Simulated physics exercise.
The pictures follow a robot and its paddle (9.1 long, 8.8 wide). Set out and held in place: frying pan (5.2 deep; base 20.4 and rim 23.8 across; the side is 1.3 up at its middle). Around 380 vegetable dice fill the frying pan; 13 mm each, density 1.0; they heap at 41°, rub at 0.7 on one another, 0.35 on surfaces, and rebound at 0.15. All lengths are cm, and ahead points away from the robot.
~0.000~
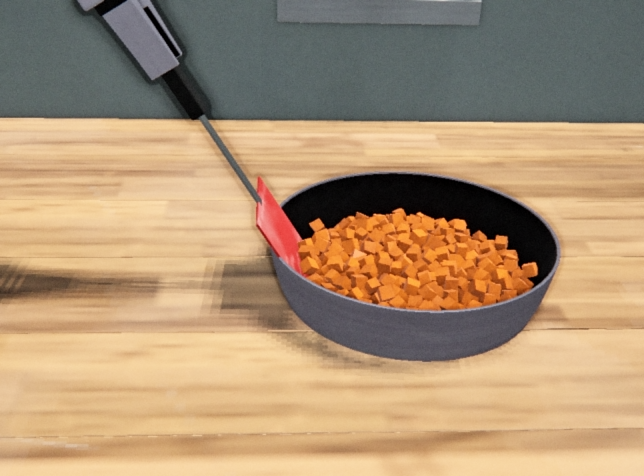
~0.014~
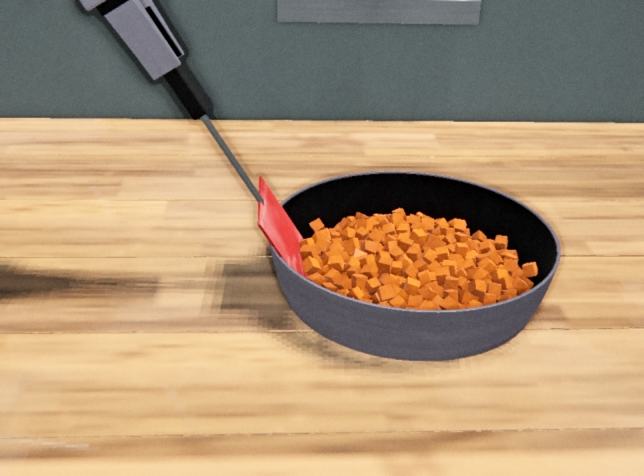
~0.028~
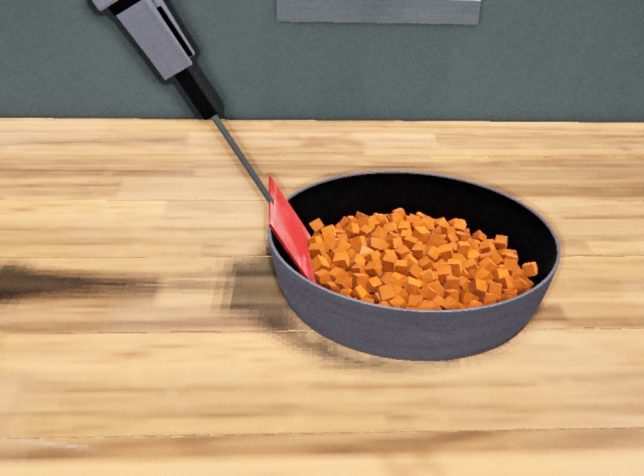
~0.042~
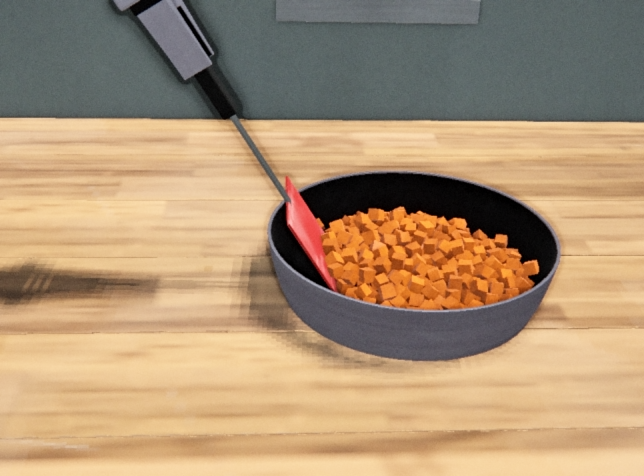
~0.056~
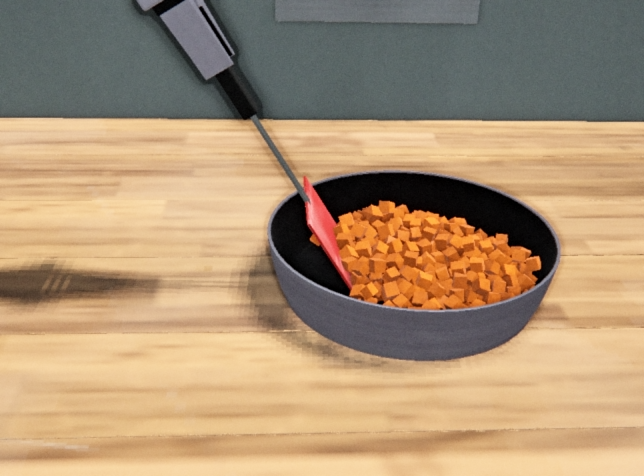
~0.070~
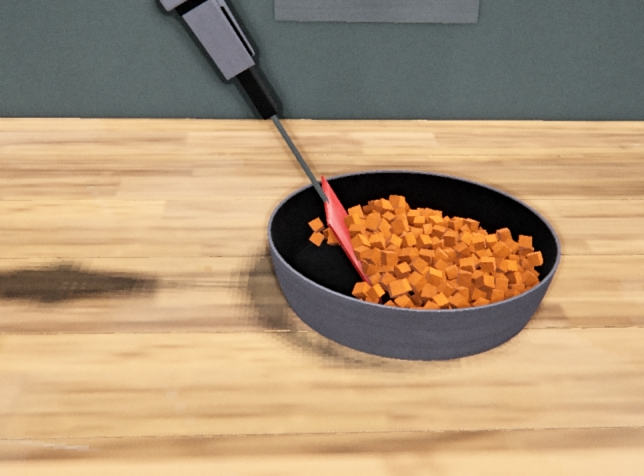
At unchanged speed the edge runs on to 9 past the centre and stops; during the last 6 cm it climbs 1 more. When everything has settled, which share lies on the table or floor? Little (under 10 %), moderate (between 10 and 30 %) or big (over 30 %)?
On the table or floor the share is big, over 30 %.
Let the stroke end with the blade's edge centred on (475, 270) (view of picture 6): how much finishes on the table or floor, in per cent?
About 20 per cent.
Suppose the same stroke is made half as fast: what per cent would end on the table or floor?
In that case some 20 per cent.
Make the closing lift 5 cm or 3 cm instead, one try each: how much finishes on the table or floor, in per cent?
Some 35 and 40 per cent.
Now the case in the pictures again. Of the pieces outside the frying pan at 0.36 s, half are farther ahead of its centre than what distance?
Some 18 cm.
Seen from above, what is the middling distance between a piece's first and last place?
About 6 cm.
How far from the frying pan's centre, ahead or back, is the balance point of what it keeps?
About 3.5 cm ahead.
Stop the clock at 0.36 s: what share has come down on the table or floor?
Roughly 10 per cent.
By 0.10 s, sloping 59°, highest piece 8 above the table; 385 in the frying pan.
By 0.14 s, sloping 59°, highest piece 10 above the table; 385 in the frying pan.
By 0.36 s, sloping 59°, highest piece 14 above the table; 233 in the frying pan, 44 on the table or floor, 108 on the blade or in flight.
By 1.41 s, sloping 59°, highest piece 6 above the table; 232 in the frying pan, 153 on the table or floor.
Final count, 232 in the frying pan, 153 on the table or floor. That is 40 % on the table or floor.
